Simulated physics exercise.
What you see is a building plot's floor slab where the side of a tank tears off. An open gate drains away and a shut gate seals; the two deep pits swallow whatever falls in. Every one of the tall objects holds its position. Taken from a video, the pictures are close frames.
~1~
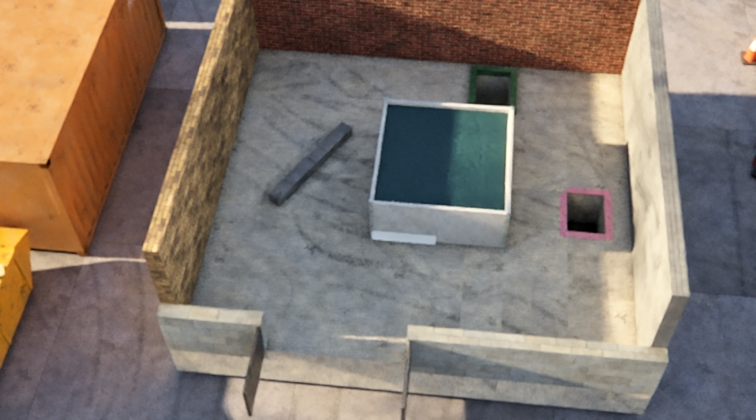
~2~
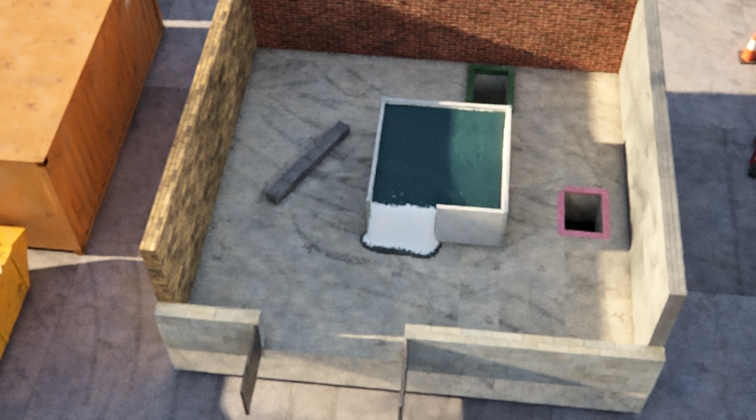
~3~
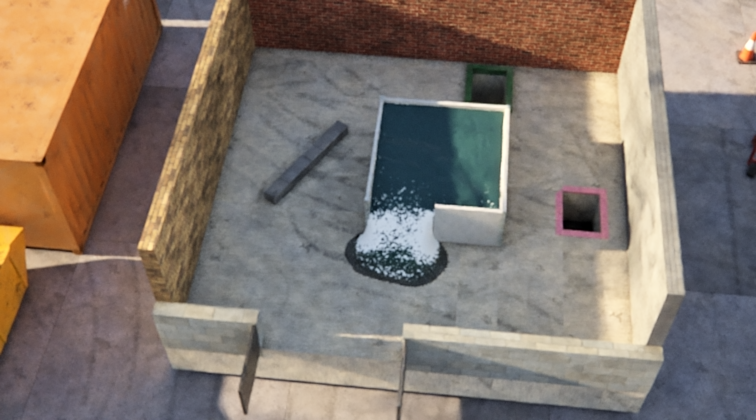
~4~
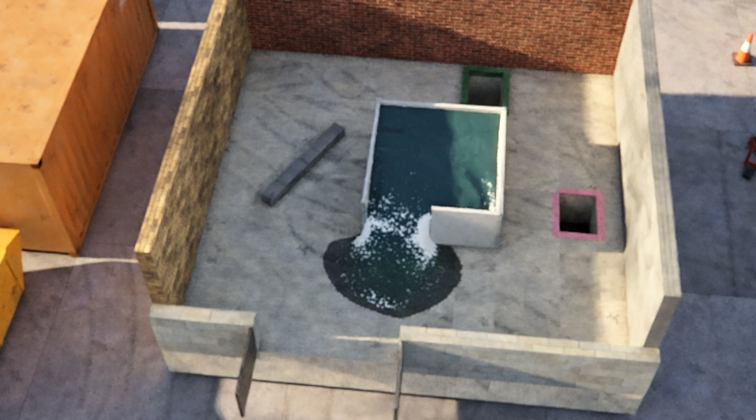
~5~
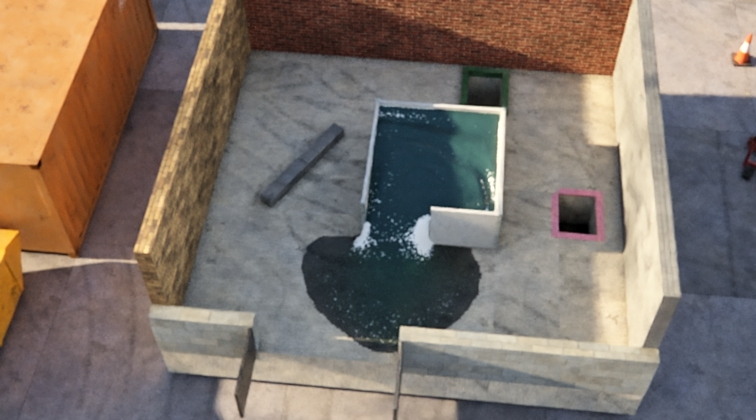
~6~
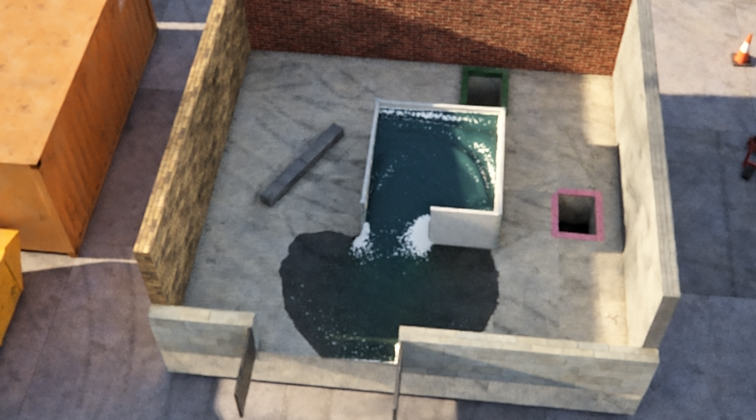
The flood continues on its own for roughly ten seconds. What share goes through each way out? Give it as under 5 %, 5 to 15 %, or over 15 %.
Shares - through the gate, over 15 %; through the green pit, under 5 %; through the pink pit, 5 to 15 %.
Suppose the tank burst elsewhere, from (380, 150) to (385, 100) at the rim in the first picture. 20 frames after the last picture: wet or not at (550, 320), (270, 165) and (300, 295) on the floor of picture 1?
First point spared, second point swamped, third point swamped.
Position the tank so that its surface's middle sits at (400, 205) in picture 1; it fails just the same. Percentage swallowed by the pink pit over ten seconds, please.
Estimate for the pink pit - some 0 in a hundred.
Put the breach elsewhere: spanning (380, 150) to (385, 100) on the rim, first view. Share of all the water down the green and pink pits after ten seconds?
Green about 4 %, pink about 0 %.
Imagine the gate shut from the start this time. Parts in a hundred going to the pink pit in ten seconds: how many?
Roughly 14 per cent ends up in the pink pit.
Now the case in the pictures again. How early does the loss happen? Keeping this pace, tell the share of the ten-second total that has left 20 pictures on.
Close to 50 %.
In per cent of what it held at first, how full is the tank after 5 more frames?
70 % or so.
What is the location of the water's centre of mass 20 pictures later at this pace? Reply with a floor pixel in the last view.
Near (429, 232).
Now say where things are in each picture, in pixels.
The open tank at (444, 157) is whole and still, in the first picture.
The front is at (364, 238), out from the gap at (403, 223), in the second picture.
Water pours out at (402, 225) and has run to (419, 281), in the third picture.
Water pours out at (398, 228) and has run to (409, 311), in the fourth picture.
The front is at a hidden place, out from the gap at (398, 229), in the fifth picture.
Water pours out at (397, 228) and has run to a hidden place, in the sixth picture.
A moment on, water covers 20 % of the floor; the gate 7 %, the green pit 0 %, the pink pit 0 %.
Next, water covers 30 % of the floor; the gate 17 %, the green pit 0 %, the pink pit 0 %.
Then, water covers 40 % of the floor; the gate 28 %, the green pit 0 %, the pink pit 0 %.
Later, water covers 70 % of the floor; the gate 41 %, the green pit 0 %, the pink pit 4 %.
In the end, water covers 90 % of the floor; the gate 51 %, the green pit 0 %, the pink pit 7 %.
